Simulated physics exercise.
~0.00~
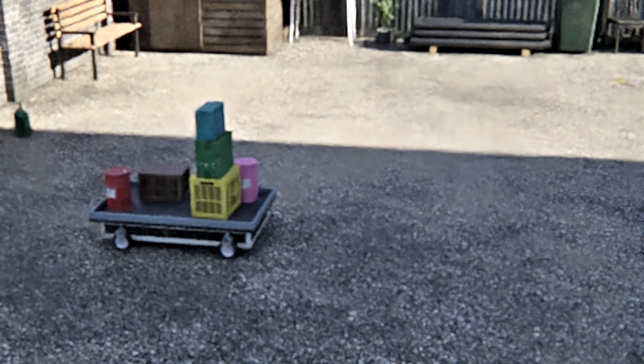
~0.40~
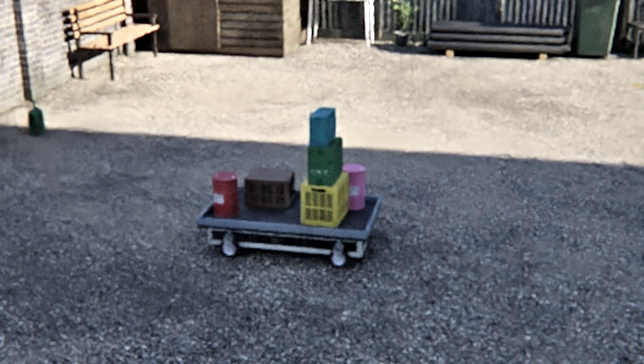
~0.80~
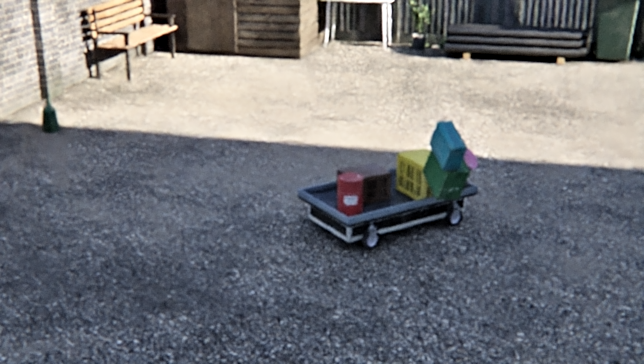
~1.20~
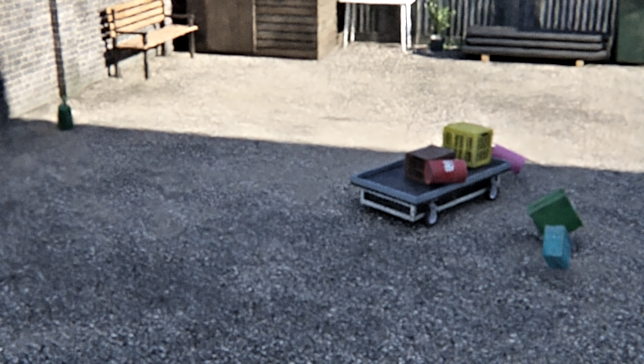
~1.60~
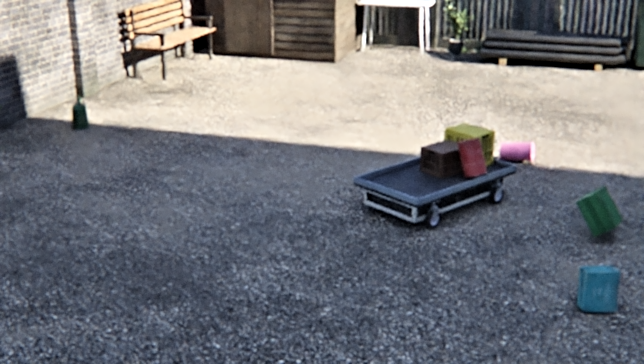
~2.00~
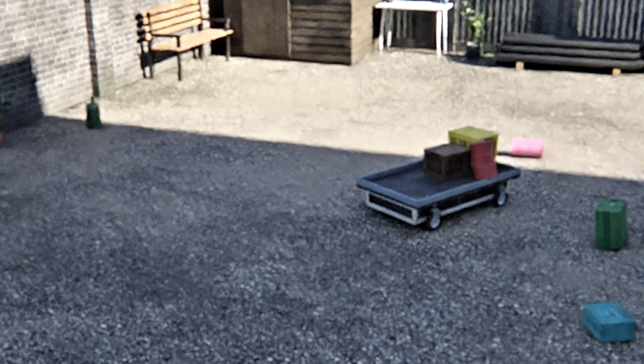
A flat grey cart rolls rightward across a shaded gravel yard, seen from slightly above, with a bench, a brick wall and a fence behind. It carries a red canister, a brown crate, a yellow crate, a pink canister, and a green box topped by a turquoise one. As the cart bends away toward the back, the two stacked boxes lean and tumble off to the right, and the pink canister tips off the far end. The red canister topples among the sliding crates. The cart stops with both crates and the upturned red canister bunched at its right end, the others lying on the ground.
